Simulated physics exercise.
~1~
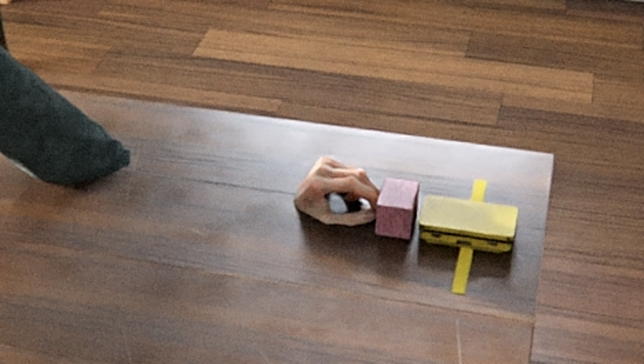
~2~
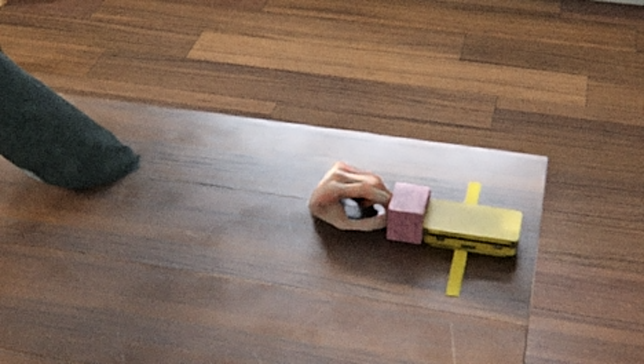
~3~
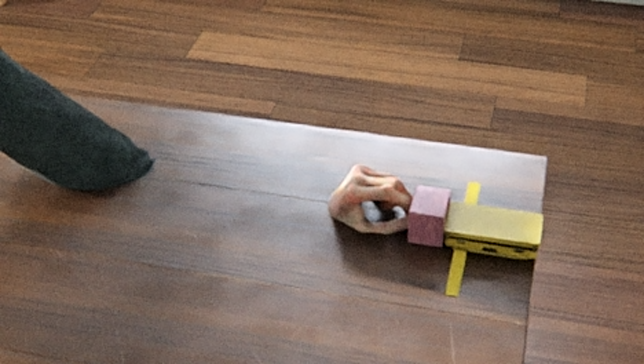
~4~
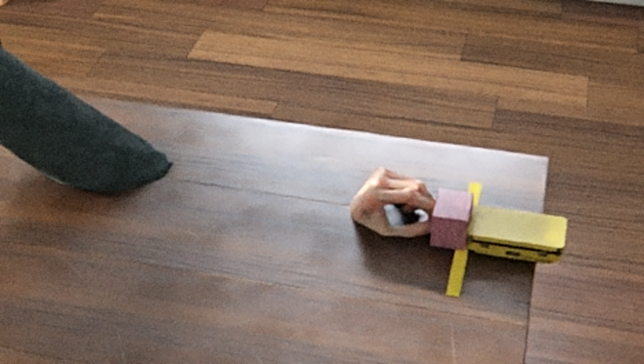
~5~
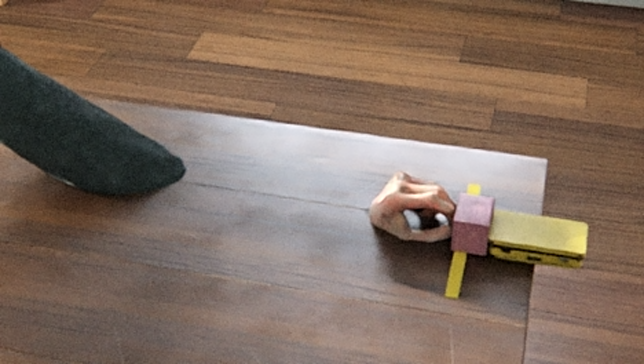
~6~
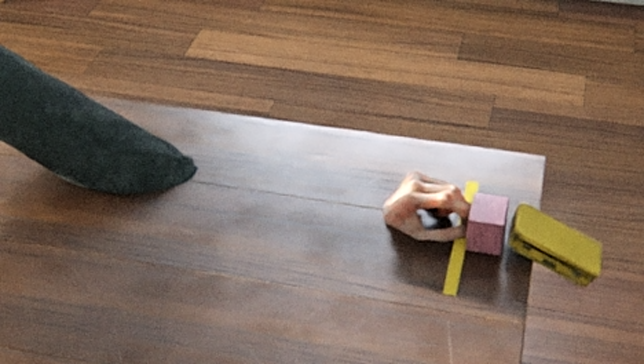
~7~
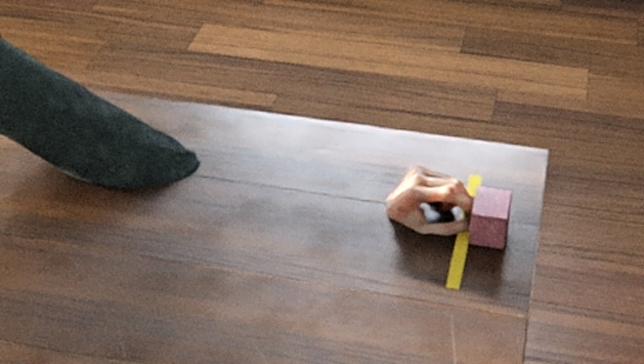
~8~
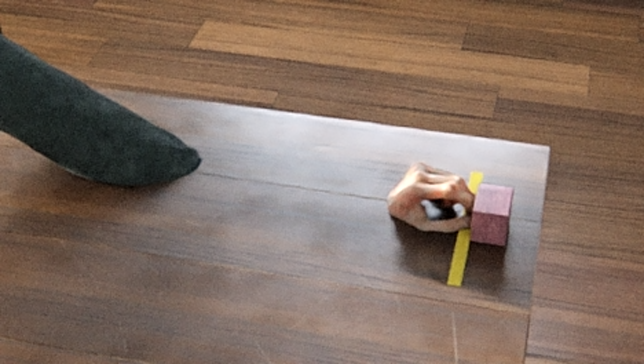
We see a hand push a pink block against a yellow case, sliding both right across a yellow tape strip on a wooden table until the case tips over the edge and drops out of sight, while the block stays on top near the edge.
